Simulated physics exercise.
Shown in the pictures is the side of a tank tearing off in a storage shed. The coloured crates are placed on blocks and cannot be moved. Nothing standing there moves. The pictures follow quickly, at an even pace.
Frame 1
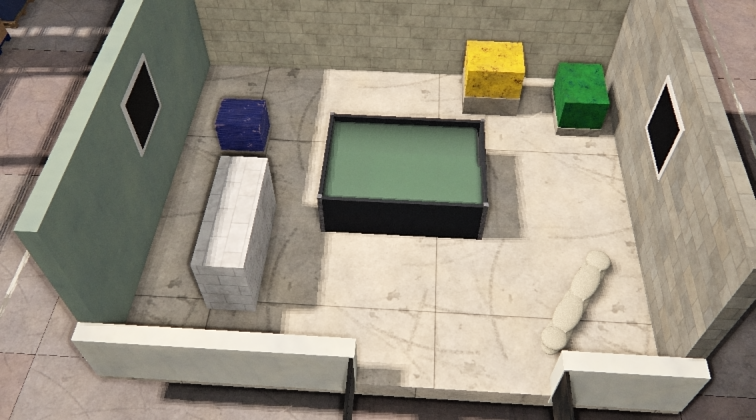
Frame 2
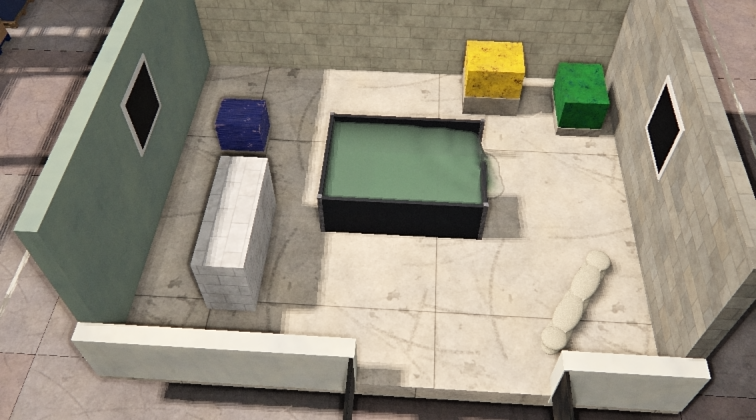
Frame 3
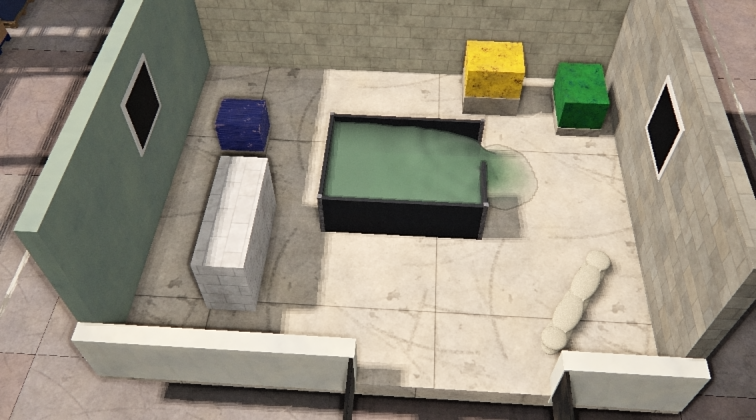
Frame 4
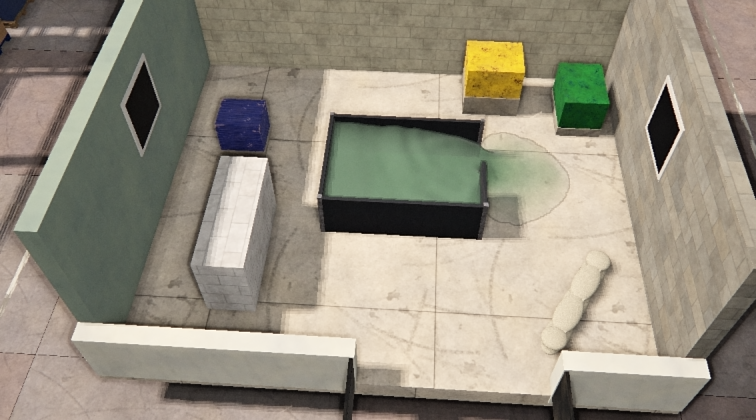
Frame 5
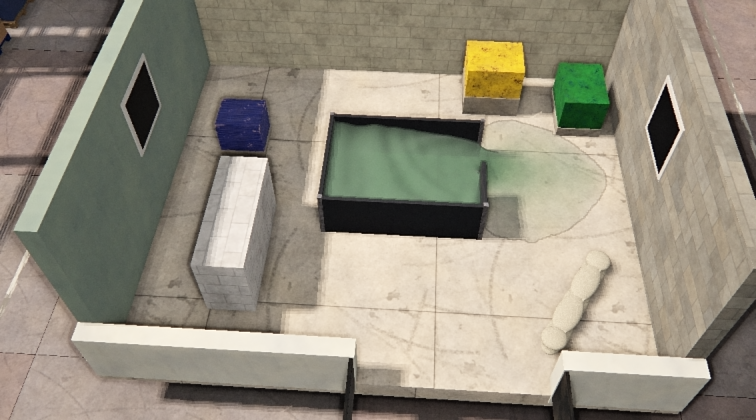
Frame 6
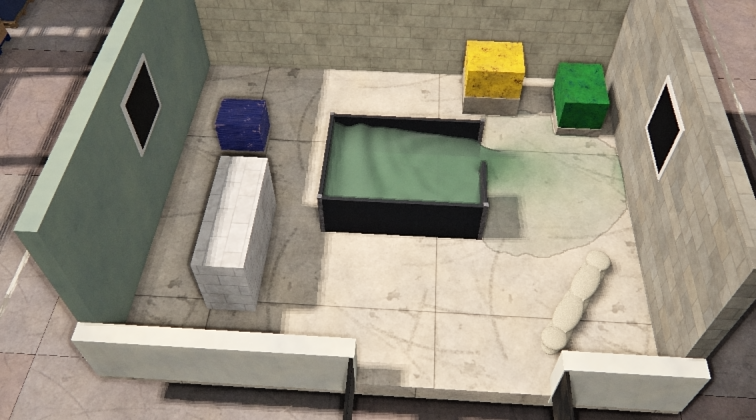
Open tank of still green water in a storage shed tearing at its right side, water pouring out and spreading rightward across the floor.
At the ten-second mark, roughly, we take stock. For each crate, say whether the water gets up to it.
At the end, the yellow crate will be left dry; the blue crate will be left dry; the green crate will be left wet.
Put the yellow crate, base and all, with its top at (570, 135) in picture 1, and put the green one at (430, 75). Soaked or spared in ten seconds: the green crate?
The green crate simply stays high and dry.
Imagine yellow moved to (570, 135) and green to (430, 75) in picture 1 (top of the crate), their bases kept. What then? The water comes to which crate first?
Yellow crate.
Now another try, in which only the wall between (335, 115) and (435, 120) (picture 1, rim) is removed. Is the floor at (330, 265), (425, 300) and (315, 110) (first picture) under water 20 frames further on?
Well, the first one's left untouched, the second's left untouched, and the third's sodden.
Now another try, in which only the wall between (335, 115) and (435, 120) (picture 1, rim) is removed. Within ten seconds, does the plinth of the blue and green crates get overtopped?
Taking them in turn, the blue one is swamped, and the green one is swamped.
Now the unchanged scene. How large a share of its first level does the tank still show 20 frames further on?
That comes to some 46 per cent.
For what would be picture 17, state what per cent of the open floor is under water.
25 %.
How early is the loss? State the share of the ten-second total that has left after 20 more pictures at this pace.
Roughly 0 percent.
A moment on, water covers 20 % of the floor; the yellow crate water round its plinth, the blue crate not reached, the green crate water round its plinth.
Next, water covers 25 % of the floor; the yellow crate water round its plinth, the blue crate not reached, the green crate water round its plinth.
Then, water covers 40 % of the floor; the yellow crate water round its plinth, the blue crate not reached, the green crate water round its plinth.
Later, water covers 80 % of the floor; the yellow crate water round its plinth, the blue crate water round its plinth, the green crate water round its plinth.
In the end, water covers 95 % of the floor; the yellow crate stayed above the water, the blue crate stayed above the water, the green crate was topped.
